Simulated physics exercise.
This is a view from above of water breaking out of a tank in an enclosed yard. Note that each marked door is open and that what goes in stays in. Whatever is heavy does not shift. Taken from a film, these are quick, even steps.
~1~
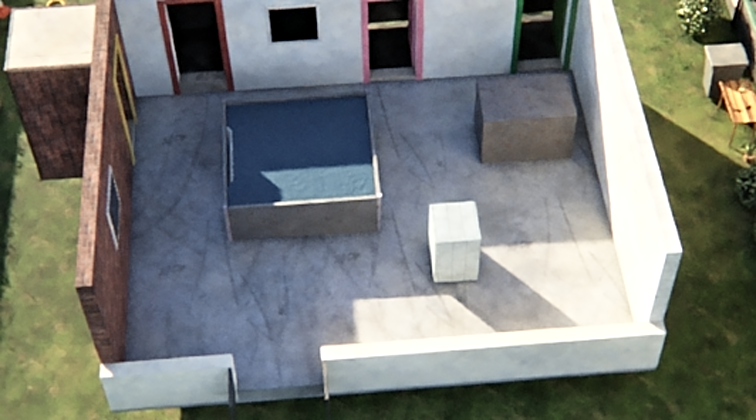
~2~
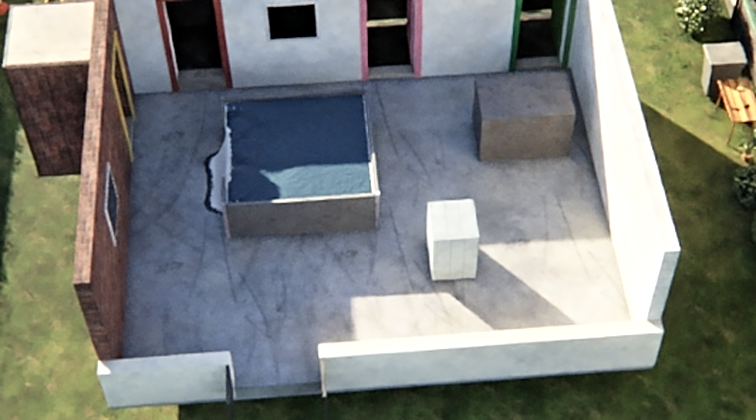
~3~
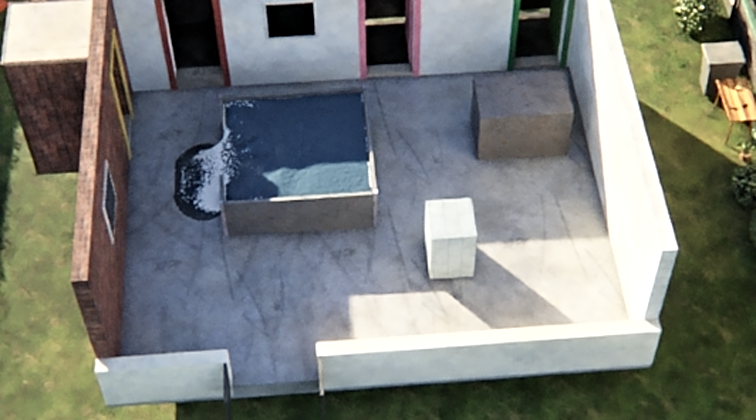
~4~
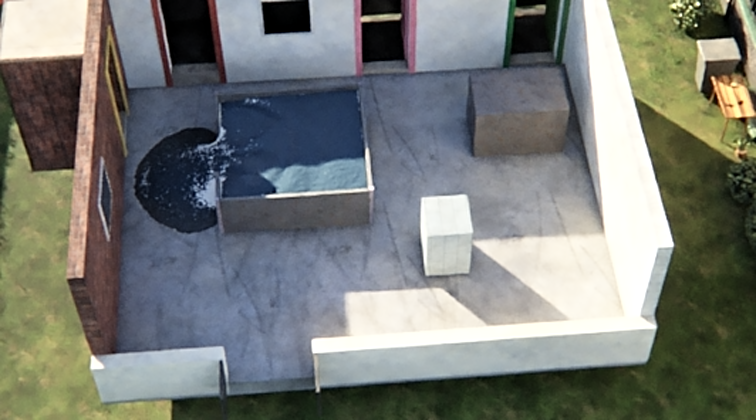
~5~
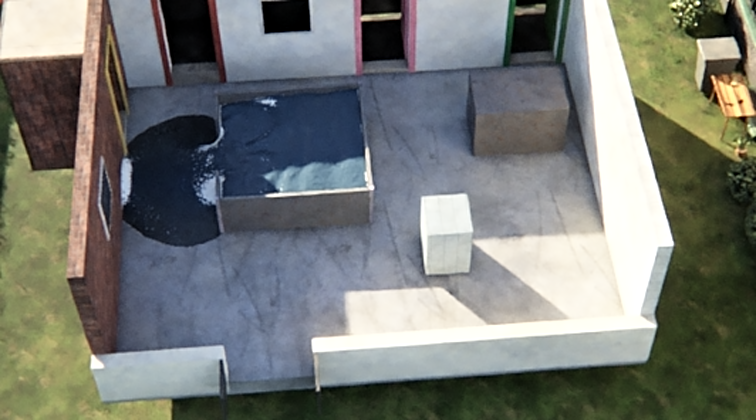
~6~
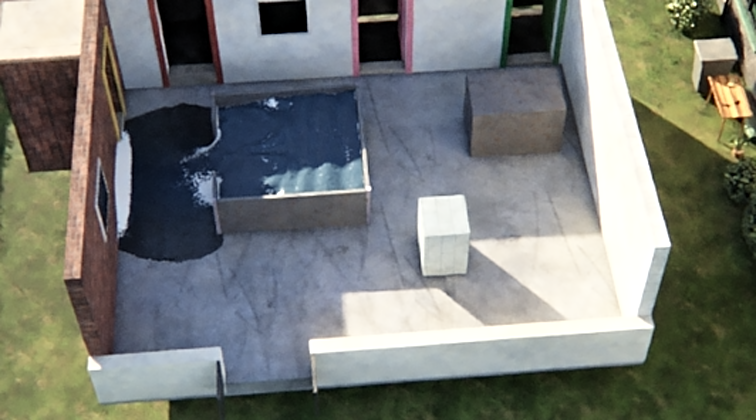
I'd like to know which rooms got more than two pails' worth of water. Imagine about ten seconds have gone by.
As I see it, the green door gets more than two buckets inside; the yellow door gets more than two buckets inside; the pink door gets two buckets or less inside; the red door gets two buckets or less inside.
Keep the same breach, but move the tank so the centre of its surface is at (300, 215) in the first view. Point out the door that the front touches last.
That would be the green one.
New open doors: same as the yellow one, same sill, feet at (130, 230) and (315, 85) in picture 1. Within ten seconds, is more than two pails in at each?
The first crosses the line, the second stays short of it.
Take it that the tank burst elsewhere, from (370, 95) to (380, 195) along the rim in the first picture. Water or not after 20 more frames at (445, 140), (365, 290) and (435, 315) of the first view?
Sequence: Wetted / spared / wetted.
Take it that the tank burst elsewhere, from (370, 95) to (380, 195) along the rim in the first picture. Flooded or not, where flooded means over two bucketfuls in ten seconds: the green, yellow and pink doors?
The green door ends up above, the yellow door falls short, and the pink door ends up above.
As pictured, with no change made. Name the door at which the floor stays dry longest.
The green one.
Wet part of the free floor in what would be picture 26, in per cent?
Roughly 45 per cent.
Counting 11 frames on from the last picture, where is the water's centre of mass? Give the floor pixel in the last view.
I'd say around (238, 182).
A moment on, water covers 15 % of the floor; the green door not reached, the yellow door over two buckets in, the pink door not reached, the red door wet at the sill, nothing in.
Next, water covers 25 % of the floor; the green door not reached, the yellow door far over two buckets in, the pink door not reached, the red door wet at the sill, nothing in.
Then, water covers 45 % of the floor; the green door not reached, the yellow door far over two buckets in, the pink door wet at the sill, nothing in, the red door wet at the sill, nothing in.
Later, water covers 80 % of the floor; the green door under two buckets in, the yellow door far over two buckets in, the pink door wet at the sill, nothing in, the red door wet at the sill, nothing in.
In the end, water covers 95 % of the floor; the green door far over two buckets in, the yellow door far over two buckets in, the pink door wet at the sill, nothing in, the red door wet at the sill, nothing in.
